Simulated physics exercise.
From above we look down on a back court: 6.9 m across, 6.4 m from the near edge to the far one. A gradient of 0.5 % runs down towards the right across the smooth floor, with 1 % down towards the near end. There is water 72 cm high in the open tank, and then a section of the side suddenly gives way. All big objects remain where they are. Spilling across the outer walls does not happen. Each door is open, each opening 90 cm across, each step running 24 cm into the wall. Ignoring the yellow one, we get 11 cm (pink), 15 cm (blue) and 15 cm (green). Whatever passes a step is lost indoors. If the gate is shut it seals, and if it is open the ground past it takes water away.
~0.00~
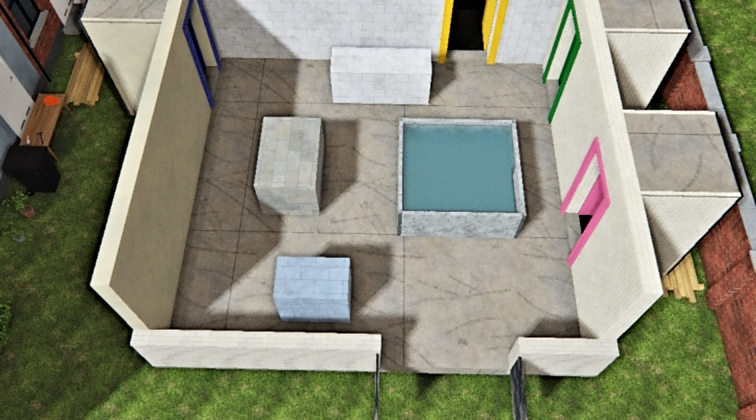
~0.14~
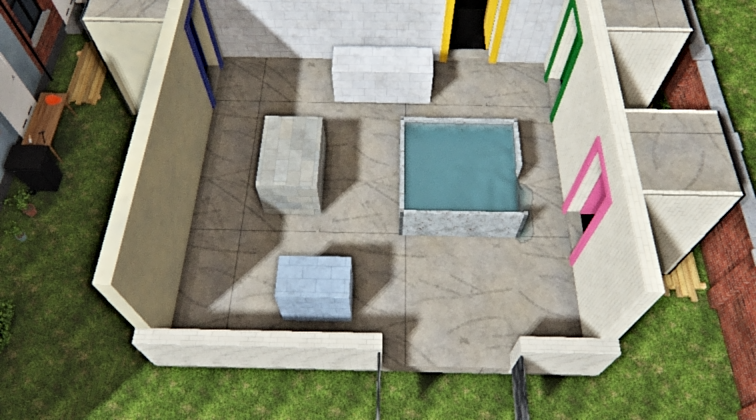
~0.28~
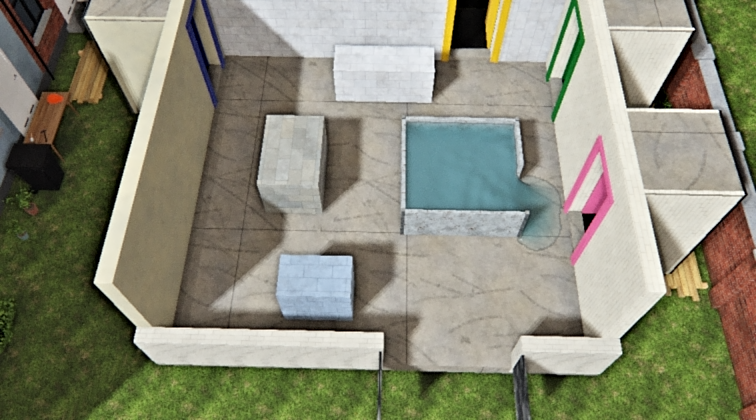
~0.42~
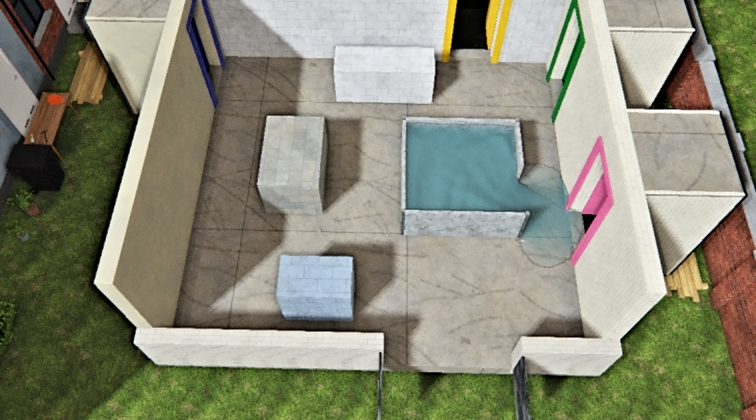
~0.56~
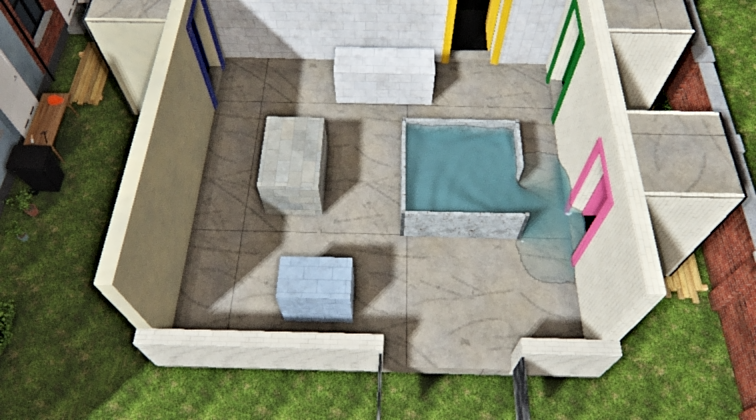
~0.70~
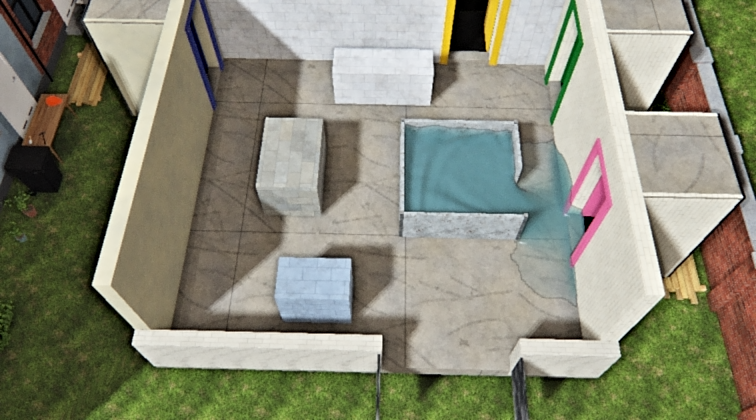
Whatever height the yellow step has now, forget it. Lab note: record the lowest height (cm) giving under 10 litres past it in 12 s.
Lowest height: 10.5 cm.
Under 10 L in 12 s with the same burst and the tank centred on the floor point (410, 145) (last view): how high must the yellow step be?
Then roughly 10.0 cm.
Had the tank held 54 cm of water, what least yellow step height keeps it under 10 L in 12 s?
About 7.0 centimetres.
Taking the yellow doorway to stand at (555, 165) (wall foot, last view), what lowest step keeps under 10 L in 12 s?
Roughly 15 cm.
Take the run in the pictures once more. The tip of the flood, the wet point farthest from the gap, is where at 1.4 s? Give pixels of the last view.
Somewhere near the pixel (544, 74).
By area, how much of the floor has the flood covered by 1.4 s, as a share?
Wet share: Around 15 %.
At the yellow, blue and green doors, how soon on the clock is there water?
Yellow = 2.0 s, blue = 5.5 s, green = 1.1 s.
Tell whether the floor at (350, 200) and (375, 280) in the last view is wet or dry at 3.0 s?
First untouched, then untouched.
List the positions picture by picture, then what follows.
In the first frame, the open tank at (459, 167) is whole and still, 72 cm deep; the yellow door at (472, 27) is dry.
In the second frame, water pours out at (516, 203) and has run 0.3 m, to (529, 195); about 10 cm deep outside, 72 cm at the back.
In the third frame, the front is at (557, 203), 0.8 m from the gap at (517, 204); 0.9 m2 of floor is wet, 72 cm left at the back.
In the fourth frame, water pours out at (516, 206) and has run 1.2 m, to (581, 221); about 12 cm deep outside, 72 cm at the back.
In the fifth frame, water pours out at (516, 207) and has run 1.2 m, to (586, 255); about 11 cm deep outside, 68 cm at the back.
In the sixth frame, the front is at (575, 299), 1.5 m from the gap at (515, 207); 2.4 m2 of floor is wet, 61 cm left at the back; the yellow door at (474, 28), 3.7 m from the gap, is still 2.5 m from the nearest water.
After 1.4 s water covers 15 % of the floor, deepest (50 cm) near (563, 214); it has not reached the yellow door.
After 3.0 s water covers 35 % of the floor, deepest (32 cm) near (553, 214); 13 cm at the yellow door, 4 litres in over its 11 cm step.
After 12.0 s water covers 100 % of the floor, deepest (10 cm) near (255, 349); 5 cm at the yellow door, 9 litres in over its 11 cm step.
At the yellow door as built, the water arrived by 2.0 s and peaked near 16 cm at 2.6 s.
Run again over the same 12 s with other heights there, 16 litres in over 9.5 cm, 4 litres over 13 cm. The limit of 10 litres is kept from about 10.5 cm up.
